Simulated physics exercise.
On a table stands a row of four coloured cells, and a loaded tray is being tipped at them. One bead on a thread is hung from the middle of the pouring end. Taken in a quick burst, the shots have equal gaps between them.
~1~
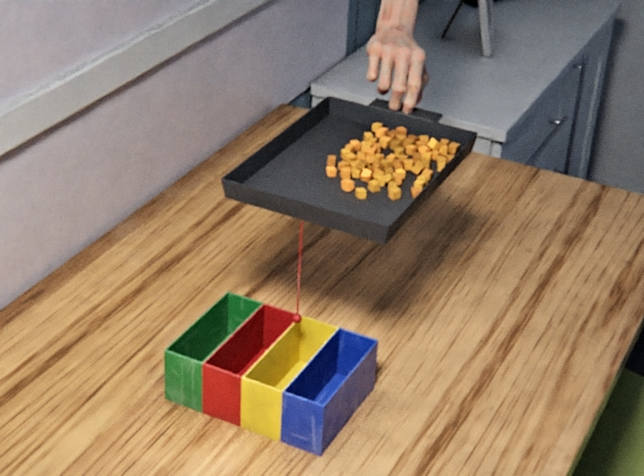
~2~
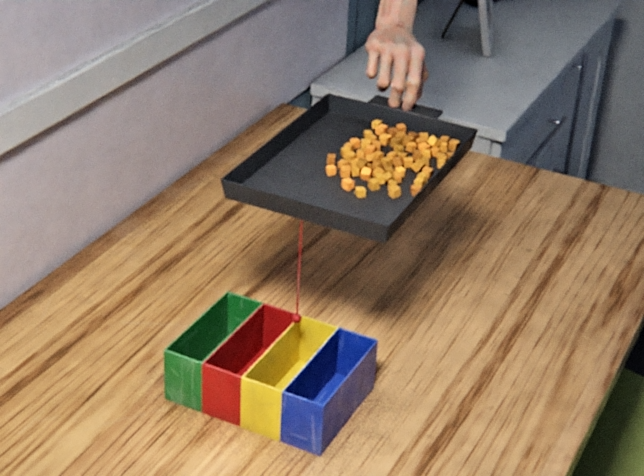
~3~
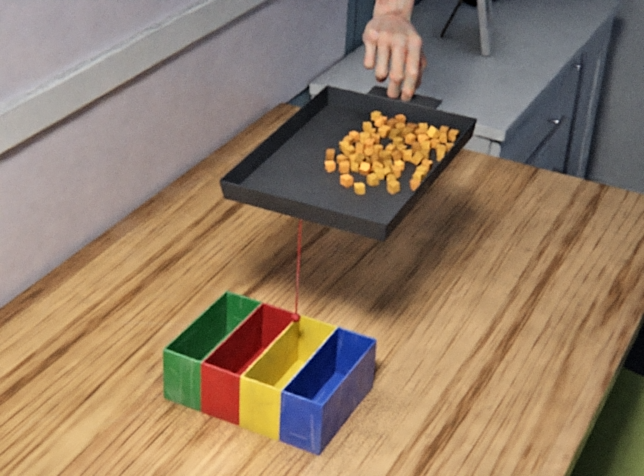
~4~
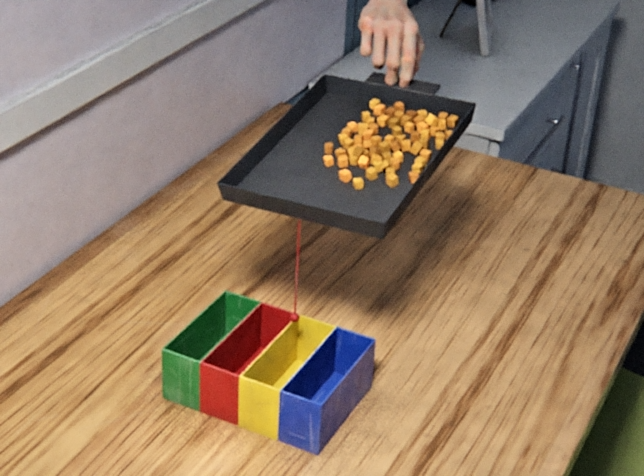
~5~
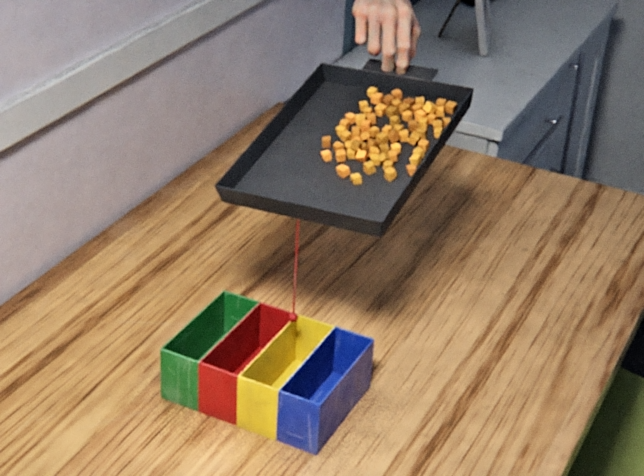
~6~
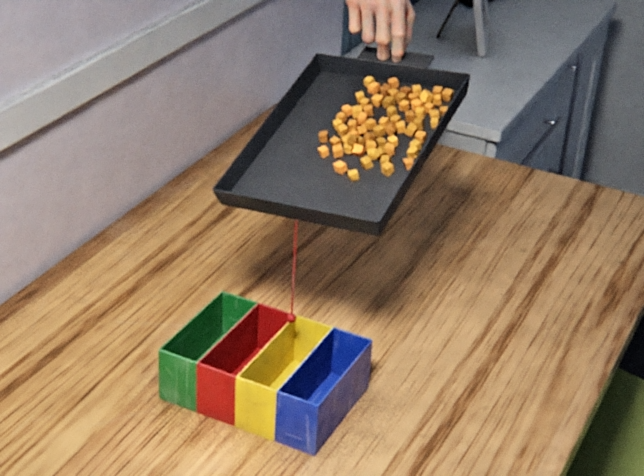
On a wooden table, a hand steadily tilting a dark tray of orange cubes toward four coloured cells, its left corner dipping lowest.
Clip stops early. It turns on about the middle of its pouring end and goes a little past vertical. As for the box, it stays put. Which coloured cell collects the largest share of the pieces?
Green.
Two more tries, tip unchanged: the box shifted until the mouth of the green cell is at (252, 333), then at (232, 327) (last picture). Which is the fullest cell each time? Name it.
In the first case it's the green one, in the second it's green.
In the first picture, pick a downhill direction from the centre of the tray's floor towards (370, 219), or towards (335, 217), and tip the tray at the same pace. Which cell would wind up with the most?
First: The blue cell, second: The blue cell.
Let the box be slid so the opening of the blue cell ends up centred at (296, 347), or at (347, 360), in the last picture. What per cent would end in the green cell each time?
You'd get 20 in a hundred first and 40 in a hundred after that.
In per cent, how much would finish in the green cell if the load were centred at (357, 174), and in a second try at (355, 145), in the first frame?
Roughly 50 per cent, and 50 per cent.
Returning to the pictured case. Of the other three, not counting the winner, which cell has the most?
Second: That red cell.
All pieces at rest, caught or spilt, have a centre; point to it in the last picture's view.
Roughly at (205, 374), give or take.
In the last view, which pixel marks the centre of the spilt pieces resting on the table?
At about (78, 340).
Shortly afterwards, tray tipped steeply; all but a few on the tray; a little falling or outside the box.
Next, tray tipped past a quarter turn; near two thirds on the tray; a little in the green cell; only a few in the blue cell; only a few in the red cell; near a quarter falling or outside the box.
Some moments later, tray tipped past a quarter turn; near half in the green cell; near a quarter in the red cell; a little in the yellow cell; only a few in the blue cell; near a quarter falling or outside the box.
In the end, tray tipped past a quarter turn; near half in the green cell; near a quarter in the red cell; a little in the yellow cell; only a few in the blue cell; near a quarter outside the box.
